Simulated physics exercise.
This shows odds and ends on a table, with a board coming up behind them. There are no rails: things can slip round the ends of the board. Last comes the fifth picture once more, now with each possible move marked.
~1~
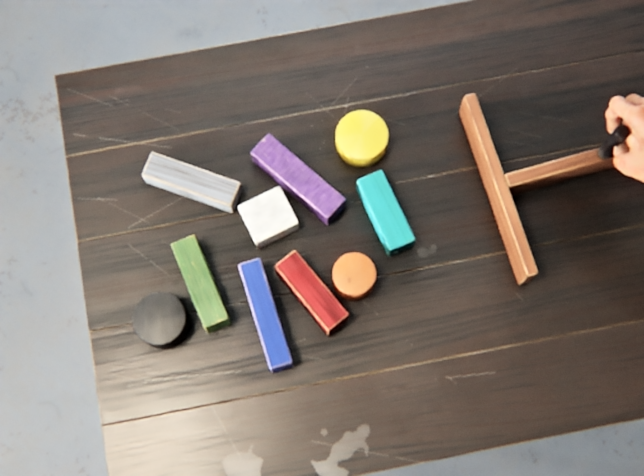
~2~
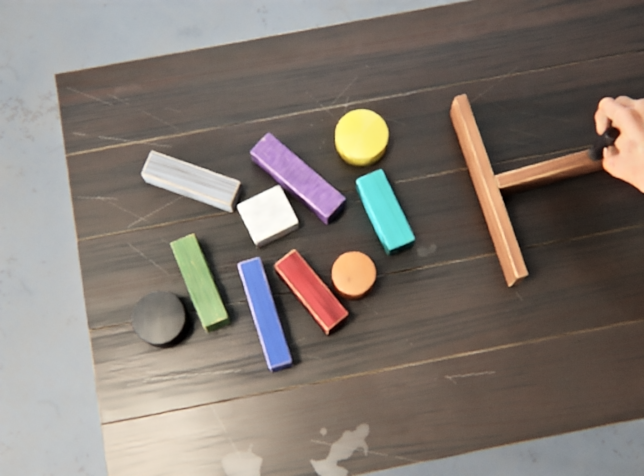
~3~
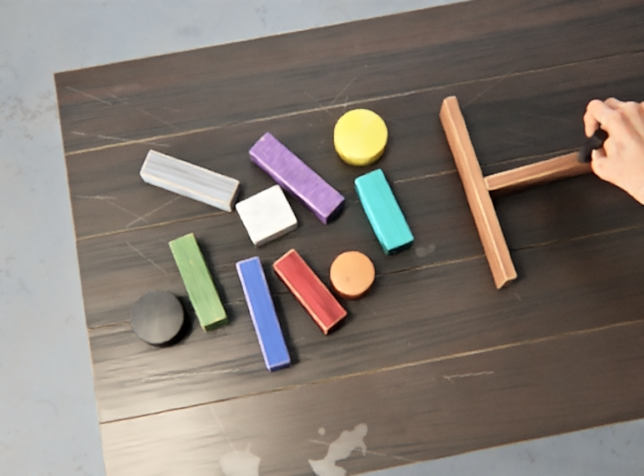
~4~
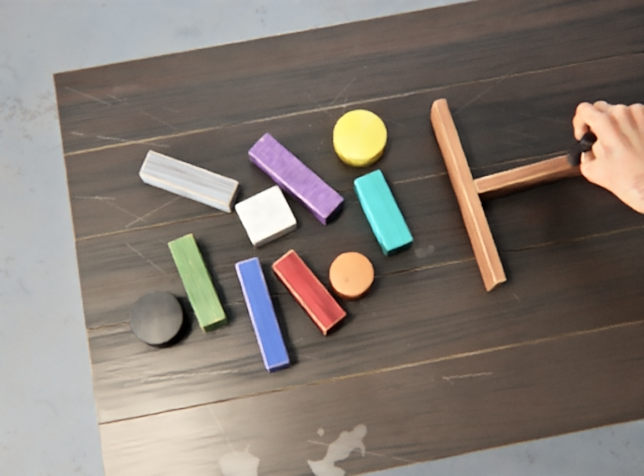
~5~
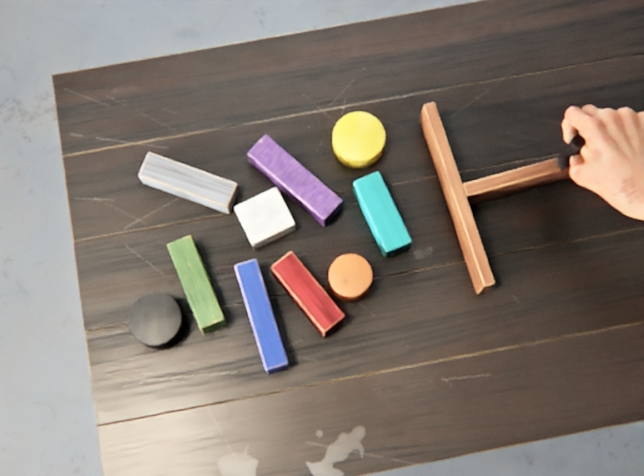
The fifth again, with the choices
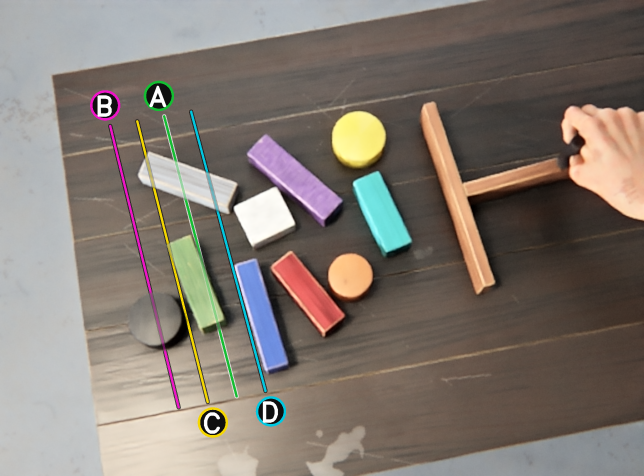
The clip shows colourful bars, sticks, a white block and round pieces lying still on a dark wooden table, while a hand at the right slides a T-shaped wooden board a short way left toward them.
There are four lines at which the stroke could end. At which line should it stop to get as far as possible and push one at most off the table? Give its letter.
It can go as far as A.
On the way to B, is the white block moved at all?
By then, yes.
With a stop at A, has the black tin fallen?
By then, yes.
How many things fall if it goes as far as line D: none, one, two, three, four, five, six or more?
By then, none.
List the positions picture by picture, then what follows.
The first picture shows green bar (202, 284); white block (269, 218); blue stick (266, 316).
The second picture shows board (491, 184); orange tin (354, 277).
The third picture shows board (480, 186); purple bar (297, 179).
The fourth picture shows board (469, 188); red stick (309, 293).
The fifth picture shows board (459, 192); turquoise stick (382, 216); green bar (198, 285); white block (265, 219).
On the marked copy, A at (199, 252); B at (143, 262); C at (171, 257); D at (227, 246).
Following A. Soon after the start, board (365, 209); yellow tin (311, 153); purple bar (285, 184).
Later, board (272, 226); black tin (135, 332); green bar (163, 298).
In the end, board (199, 239); black tin over the edge; green bar (95, 320); one fallen.
As for the rest, B drops four; C drops three; D is within the limit but short.
